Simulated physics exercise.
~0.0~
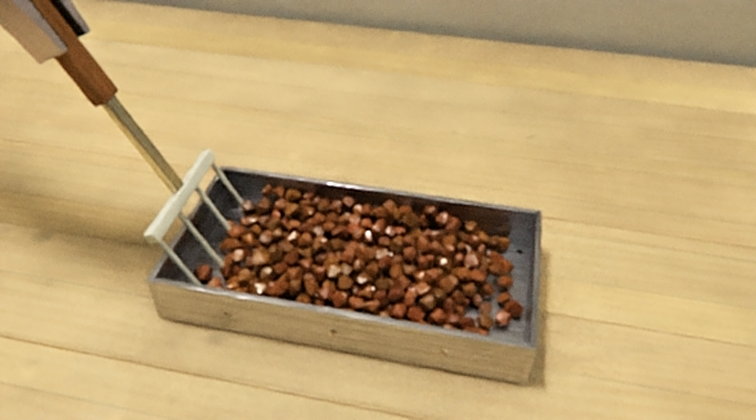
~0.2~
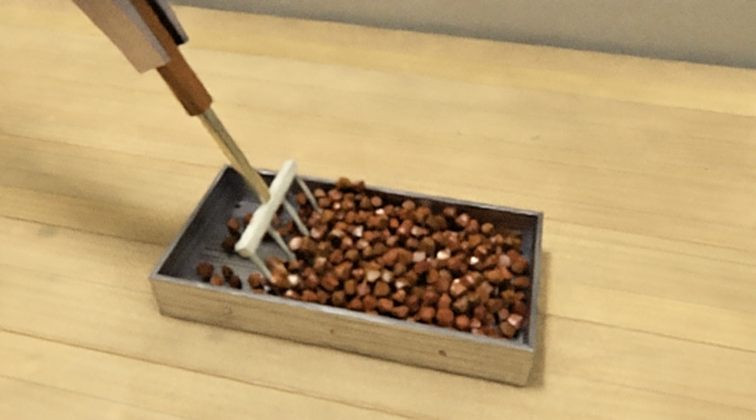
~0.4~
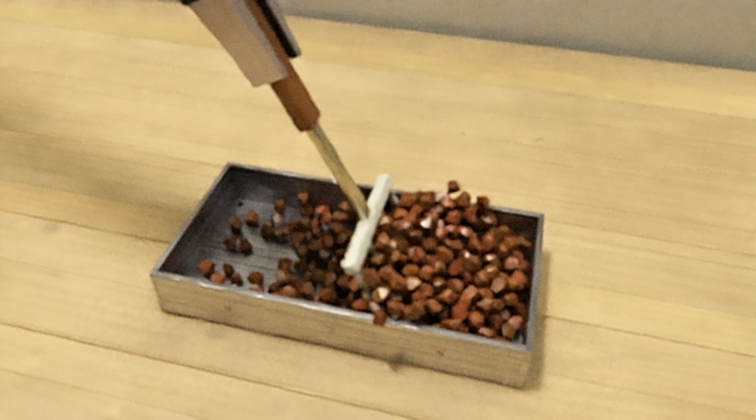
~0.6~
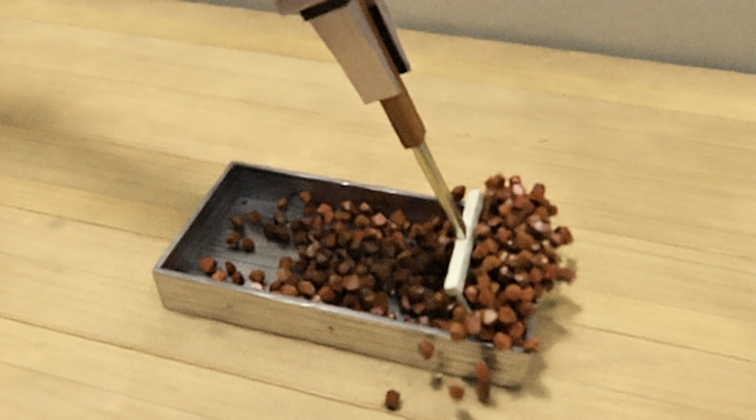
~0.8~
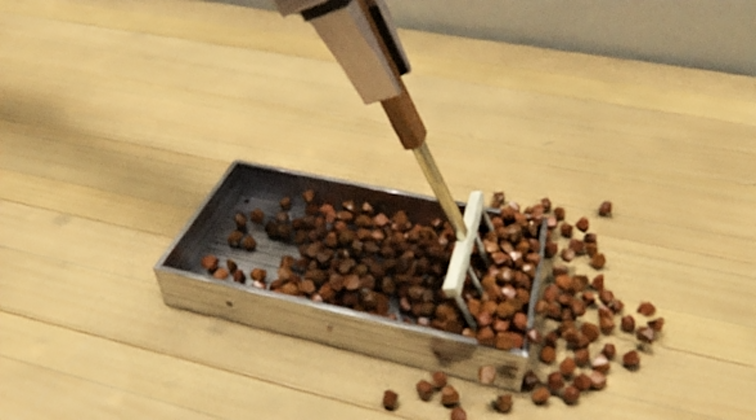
The video shows a gripper dragging a pale pronged fork rightward through reddish-brown pellets in a shallow rectangular tray on a wooden table, heaping them toward the right end until some spill over and scatter on the table, while most remain in the tray.
